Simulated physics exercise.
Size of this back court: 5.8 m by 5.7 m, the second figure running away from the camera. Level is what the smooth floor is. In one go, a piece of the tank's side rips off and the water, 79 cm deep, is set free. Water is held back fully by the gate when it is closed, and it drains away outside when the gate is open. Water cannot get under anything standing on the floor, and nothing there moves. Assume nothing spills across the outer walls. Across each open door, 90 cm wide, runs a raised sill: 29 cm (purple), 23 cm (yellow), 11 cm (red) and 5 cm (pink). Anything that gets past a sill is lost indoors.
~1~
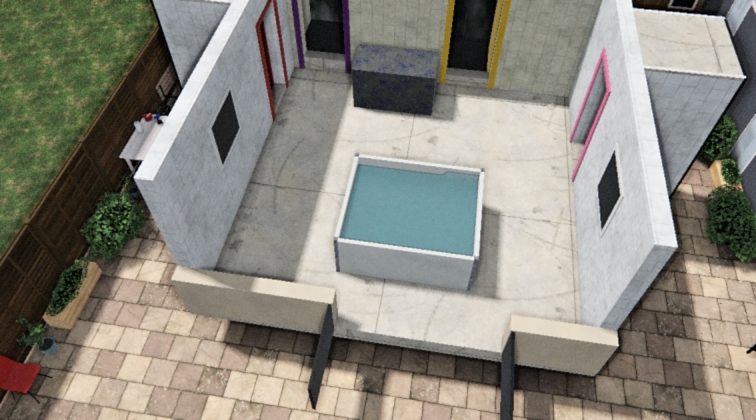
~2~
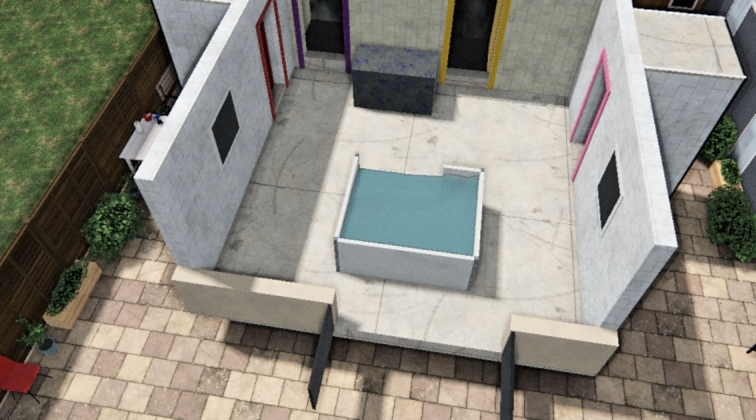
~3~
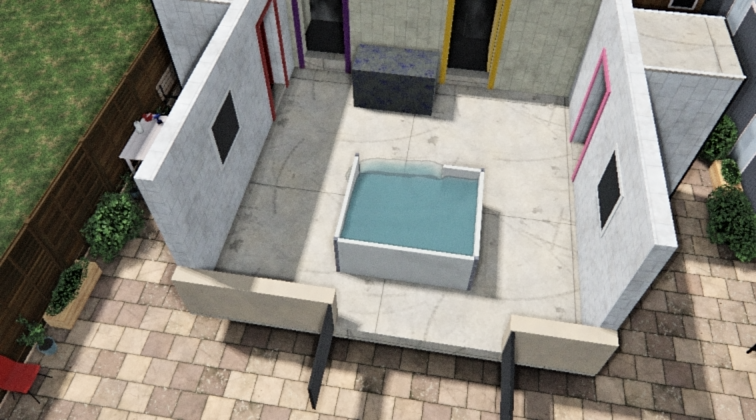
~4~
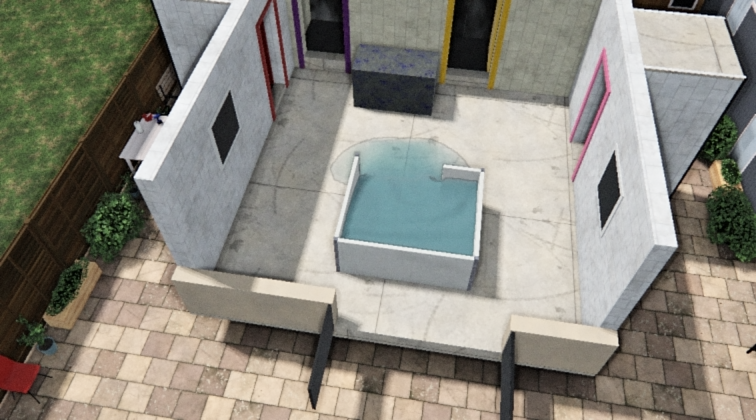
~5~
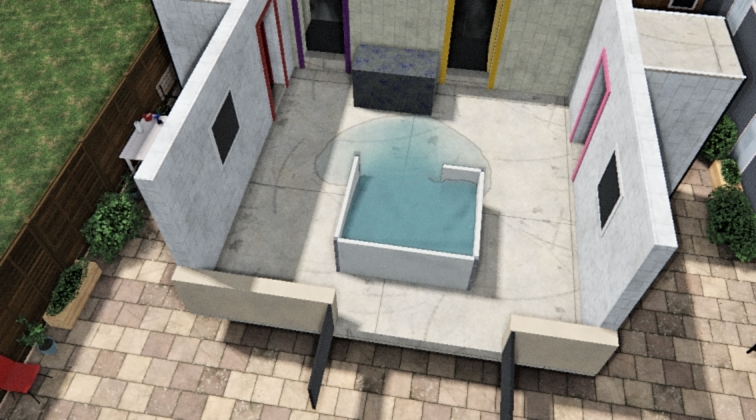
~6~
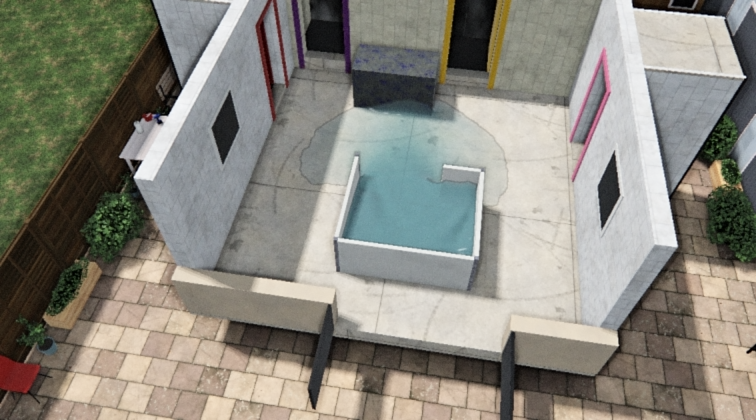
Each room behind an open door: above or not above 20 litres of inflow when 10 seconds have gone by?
As I see it, for the purple door I'd say within the limit; for the yellow door I'd say within the limit; for the red door I'd say above the limit; for the pink door I'd say above the limit.
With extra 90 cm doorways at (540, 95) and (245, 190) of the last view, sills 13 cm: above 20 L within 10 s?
Exceeded, within it.
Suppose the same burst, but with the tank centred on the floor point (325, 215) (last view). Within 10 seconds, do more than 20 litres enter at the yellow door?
Lab note: Yellow door, limit held.
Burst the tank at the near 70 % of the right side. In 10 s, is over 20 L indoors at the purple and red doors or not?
Purple short, red short.
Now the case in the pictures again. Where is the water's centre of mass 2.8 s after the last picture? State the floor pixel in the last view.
I'd say somewhere around (413, 151).
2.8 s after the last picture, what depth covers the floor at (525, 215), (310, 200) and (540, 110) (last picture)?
Depth readings in turn - 5, 1, 24 cm.
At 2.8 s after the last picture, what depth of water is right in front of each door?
Centimetres: Purple 17 / yellow 12 / red 22 / pink 11.
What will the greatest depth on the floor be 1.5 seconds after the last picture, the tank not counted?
Max around 45 cm.
Then, 0.7 s after the last picture water covers 40 % of the floor and is deepest (48 cm) near (394, 116); purple door 5 cm at the sill, 0 L in, yellow door 23 cm at the sill, 2 L in, red door 1 cm at the sill, 0 L in, pink door not reached.
Then, 1.5 s after the last picture water covers 40 % of the floor and is deepest (45 cm) near (565, 100); purple door 19 cm at the sill, 0 L in, yellow door 22 cm at the sill, 8 L in, red door 30 cm at the sill, 78 L in, pink door 2 cm at the sill, 0 L in.
Then, 2.8 s after the last picture water covers 65 % of the floor and is deepest (25 cm) near (557, 110); purple door 17 cm at the sill, 0 L in, yellow door 12 cm at the sill, 10 L in, red door 22 cm at the sill, 213 L in, pink door 11 cm at the sill, 5 L in.
Then, 5.3 s after the last picture water covers 95 % of the floor and is deepest (16 cm) near (566, 111); purple door 13 cm at the sill, 0 L in, yellow door 13 cm at the sill, 10 L in, red door 12 cm at the sill, 277 L in, pink door 11 cm at the sill, 51 L in.
Then, 9.3 s after the last picture water covers 100 % of the floor and is deepest (12 cm) near (552, 274); purple door 7 cm at the sill, 0 L in, yellow door 6 cm at the sill, 10 L in, red door 5 cm at the sill, 280 L in, pink door 5 cm at the sill, 89 L in.
